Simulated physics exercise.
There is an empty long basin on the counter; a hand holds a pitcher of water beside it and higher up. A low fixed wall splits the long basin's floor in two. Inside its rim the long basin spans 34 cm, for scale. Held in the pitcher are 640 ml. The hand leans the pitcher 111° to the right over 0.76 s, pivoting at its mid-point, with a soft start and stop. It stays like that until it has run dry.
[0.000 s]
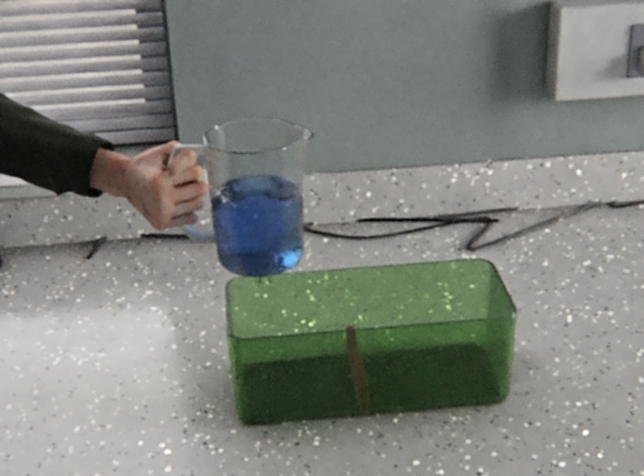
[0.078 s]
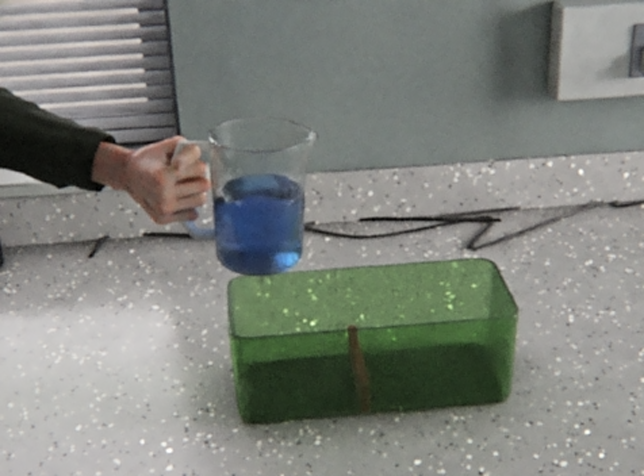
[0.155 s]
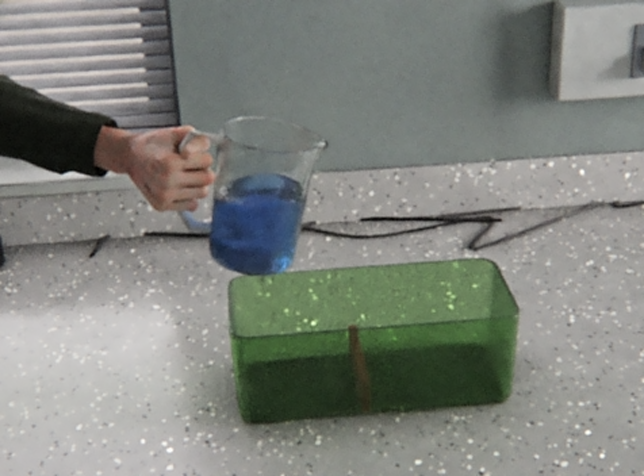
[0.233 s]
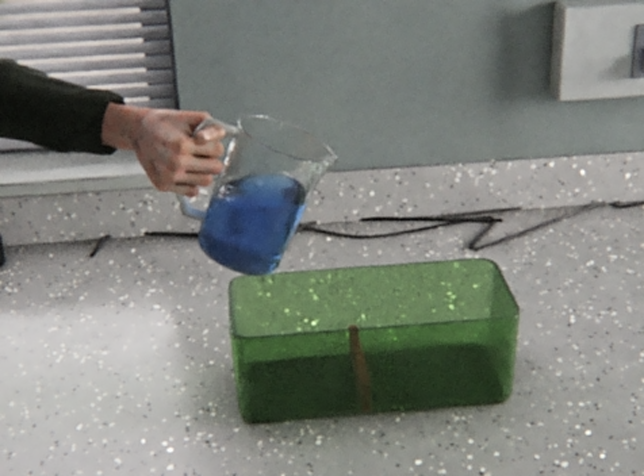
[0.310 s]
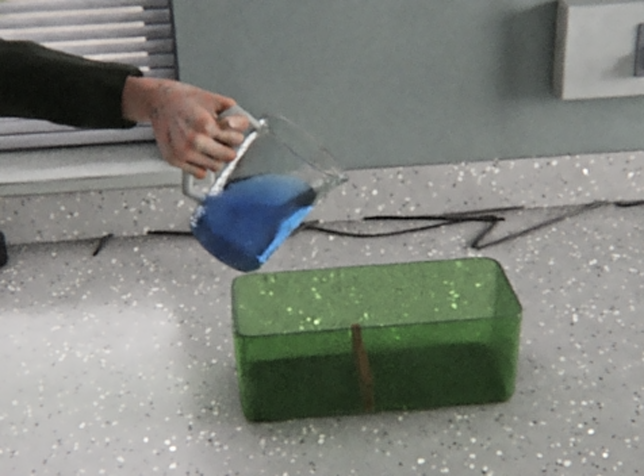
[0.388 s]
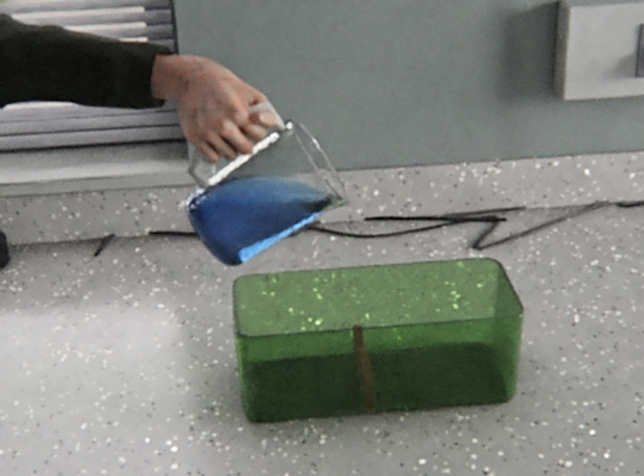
On a speckled counter, a hand held a clear pitcher of blue water above an empty green basin, then leaned it steadily to the right until the water slanted up toward its rim.
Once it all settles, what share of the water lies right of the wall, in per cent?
93 %.
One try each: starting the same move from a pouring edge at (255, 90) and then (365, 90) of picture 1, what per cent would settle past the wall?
25 then 80 %.
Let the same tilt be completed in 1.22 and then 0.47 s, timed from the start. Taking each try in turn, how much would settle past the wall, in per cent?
Respectively about 95 and 90 percent.
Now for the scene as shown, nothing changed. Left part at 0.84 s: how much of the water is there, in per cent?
That share comes to around 3 in a hundred.
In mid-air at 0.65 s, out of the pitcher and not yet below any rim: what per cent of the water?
Share: Roughly 24 per cent.
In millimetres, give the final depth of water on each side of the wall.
About 2 mm left, about 24 mm right.
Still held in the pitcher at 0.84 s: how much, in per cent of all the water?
About 16 per cent.
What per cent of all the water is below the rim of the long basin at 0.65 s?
Fraction in basin: Approx. 14%.
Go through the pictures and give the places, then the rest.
It leans 0°; its right rim is at (313, 133); the water meets the walls at (213, 193) and (299, 186); the long basin's rim runs from (227, 309) to (504, 287); the wall's top is at (356, 355), in the first frame.
It leans 3°; its right rim is at (318, 135); the water meets the walls at (215, 191) and (302, 185), in the second frame.
It leans 11°; its right rim is at (328, 143); the water meets the walls at (216, 193) and (304, 184), in the third frame.
It leans 24°; its right rim is at (339, 158); the water meets the walls at (213, 195) and (308, 186), in the fourth frame.
It leans 40°; its right rim is at (349, 178); the water meets the walls at (201, 205) and (317, 189), in the fifth frame.
It leans 57°; its right rim is at (350, 203); the water meets the walls at (190, 194) and (332, 193), in the sixth frame.
After 0.65 s the tilt is 105° and 62 per cent is still to pour, 0 is left of the wall and 14 right of it.
After 0.84 s the tilt is 111° and 15 per cent is still to pour, 3 is left of the wall and 70 right of it.
After 1.04 s the tilt is 111° and 1 per cent is still to pour, 5 is left of the wall and 88 right of it.
After 1.26 s the tilt is 111° and 0 per cent is still to pour, 5 is left of the wall and 93 right of it.
In the end 5 per cent lies left of the wall, 93 right of it and 2 outside.
